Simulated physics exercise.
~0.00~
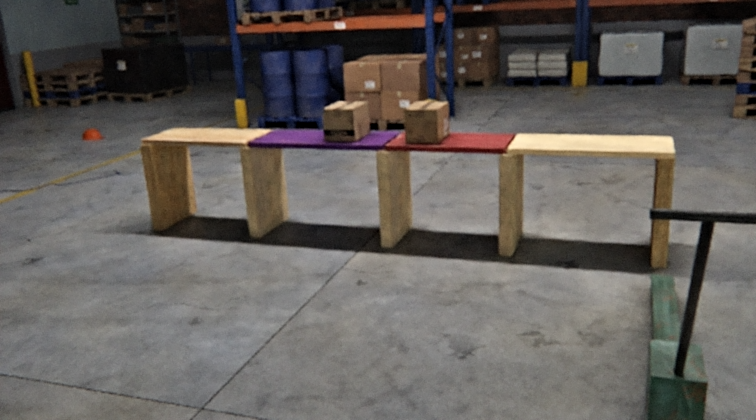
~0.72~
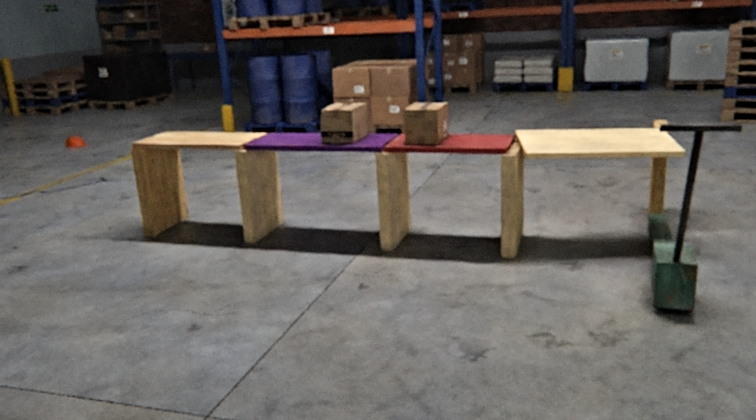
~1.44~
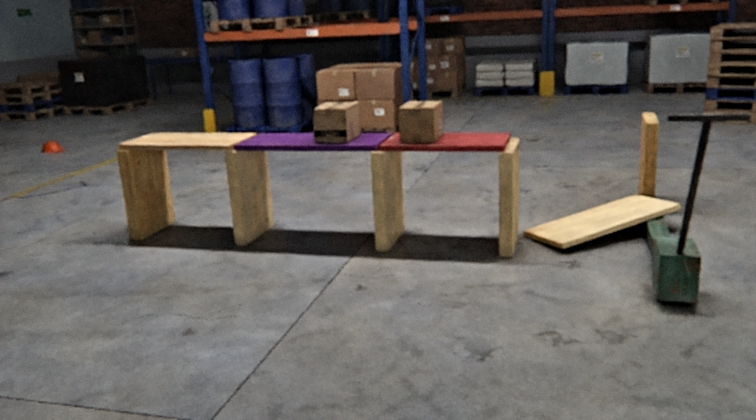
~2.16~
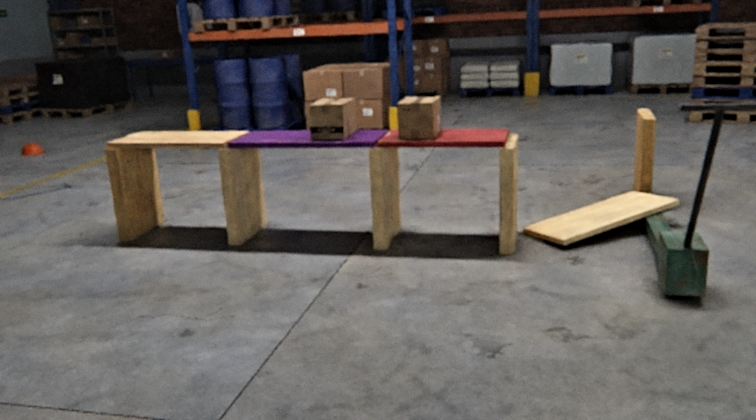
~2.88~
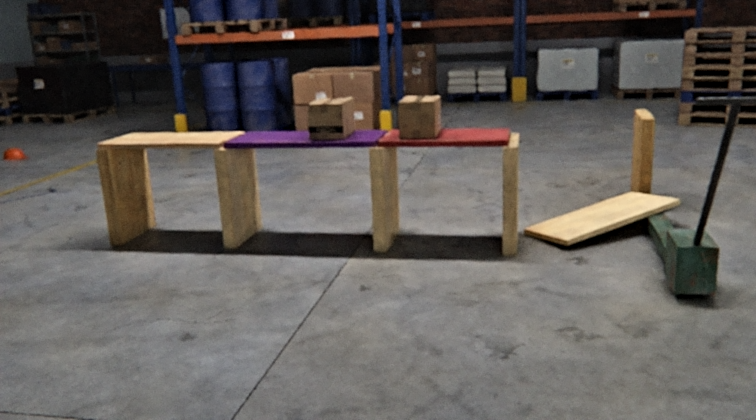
A green jack pushes in at the right end, and the bare end board drops aslant.
